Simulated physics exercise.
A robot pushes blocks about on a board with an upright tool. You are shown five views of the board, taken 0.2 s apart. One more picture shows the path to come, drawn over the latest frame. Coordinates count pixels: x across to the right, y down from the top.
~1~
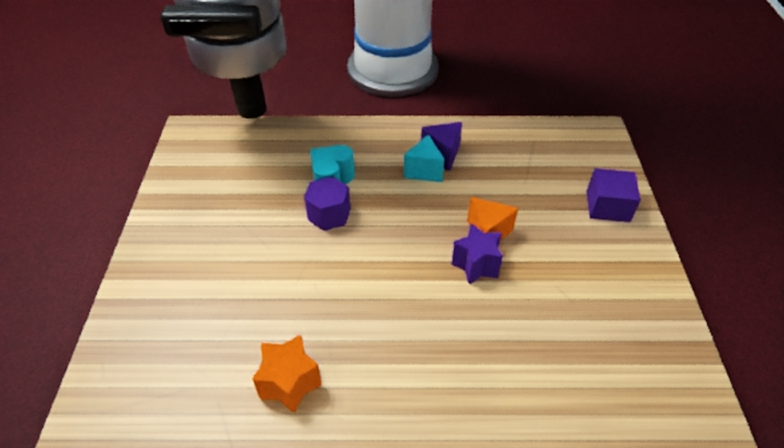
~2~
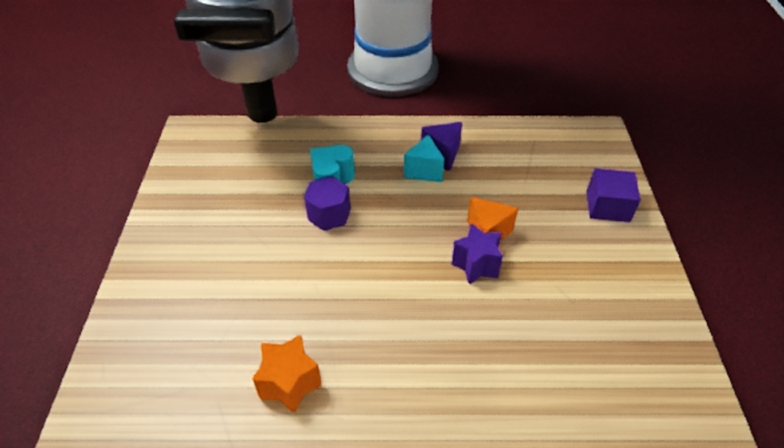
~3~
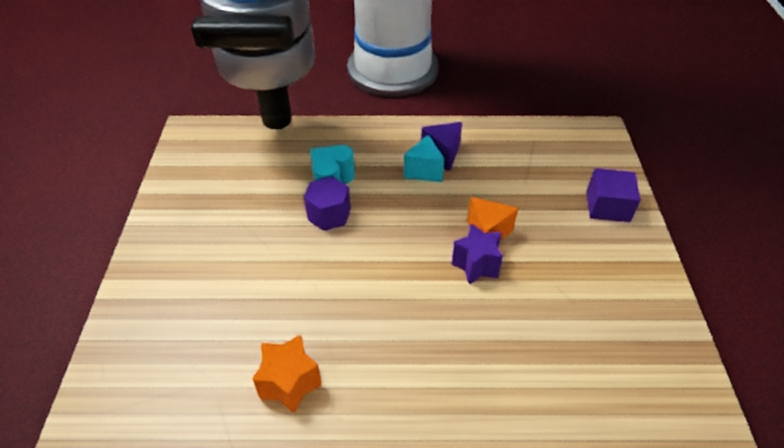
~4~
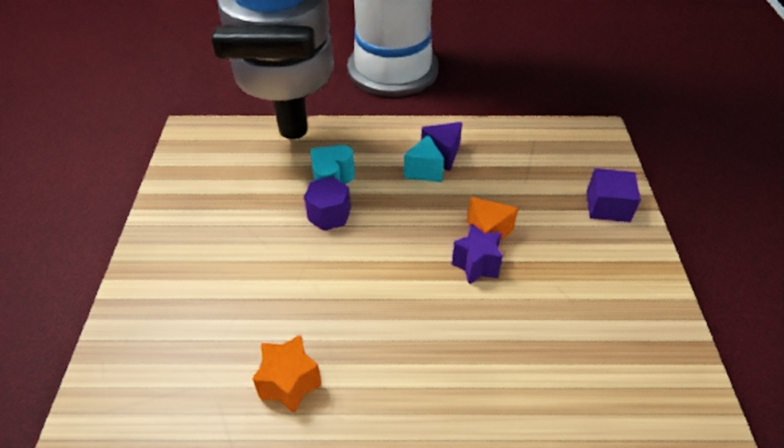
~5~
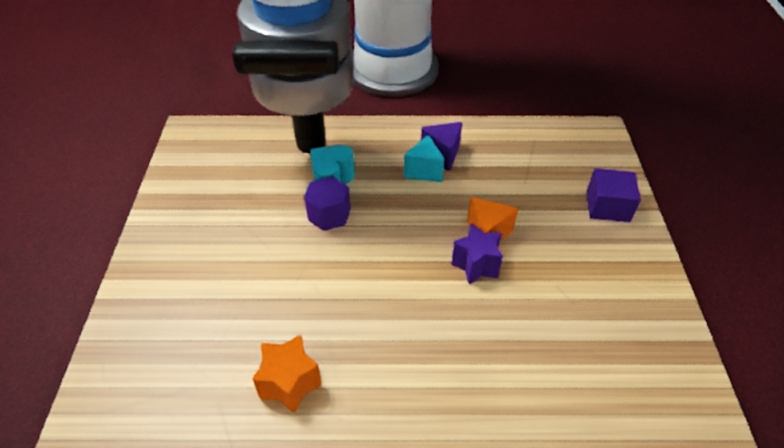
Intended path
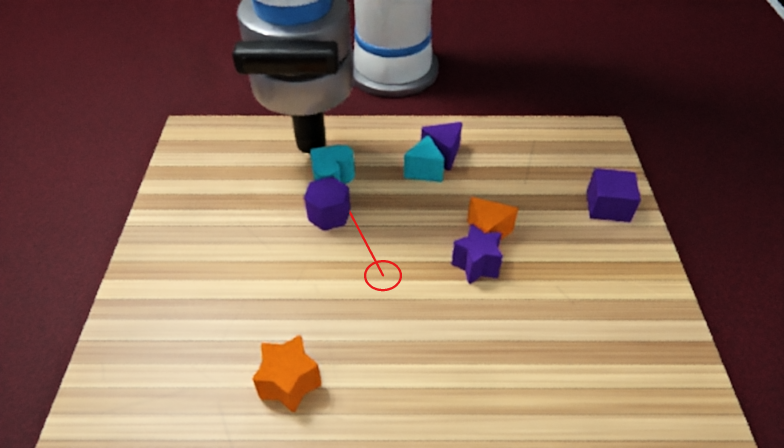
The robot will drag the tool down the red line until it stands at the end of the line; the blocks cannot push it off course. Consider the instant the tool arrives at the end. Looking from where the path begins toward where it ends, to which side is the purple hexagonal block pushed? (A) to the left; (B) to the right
Letter B.
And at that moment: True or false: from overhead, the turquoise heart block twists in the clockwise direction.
The claim does not hold.
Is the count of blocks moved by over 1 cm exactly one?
Going by the path, no.
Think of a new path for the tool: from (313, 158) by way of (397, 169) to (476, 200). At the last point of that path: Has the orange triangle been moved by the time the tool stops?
Going by the path, no.
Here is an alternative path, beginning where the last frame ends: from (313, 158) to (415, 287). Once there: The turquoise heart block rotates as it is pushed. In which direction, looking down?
Counterclockwise rotation.
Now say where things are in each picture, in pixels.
The first frame shows lower end of the tool at (252, 111), tops of blocks, purple hexagonal block at (326, 192), turquoise heart block at (330, 158), purple star block at (480, 243).
The second frame shows tool at (263, 115), blocks as before.
The third frame shows tool at (277, 121), blocks as before.
The fourth frame shows tool at (294, 131), blocks as before.
The fifth frame shows tool at (312, 144), purple hexagonal block at (326, 192), turquoise heart block at (330, 158), purple star block at (480, 243).
The drawn path runs from (313, 158) through (349, 210) to (383, 275).
The first path, step by step. One third of the way, tool at (337, 178); purple hexagonal block at (333, 204), turned 50° clockwise; turquoise heart block at (364, 183), turned 45° anticlockwise.
Two thirds of the way, tool at (359, 218); purple hexagonal block at (331, 231), turned 110° clockwise; turquoise heart block at (395, 202), turned 90° anticlockwise.
At the end, tool at (383, 263); purple hexagonal block at (330, 239), turned 145° clockwise; turquoise heart block at (397, 203), turned 95° anticlockwise; purple star block not moved.
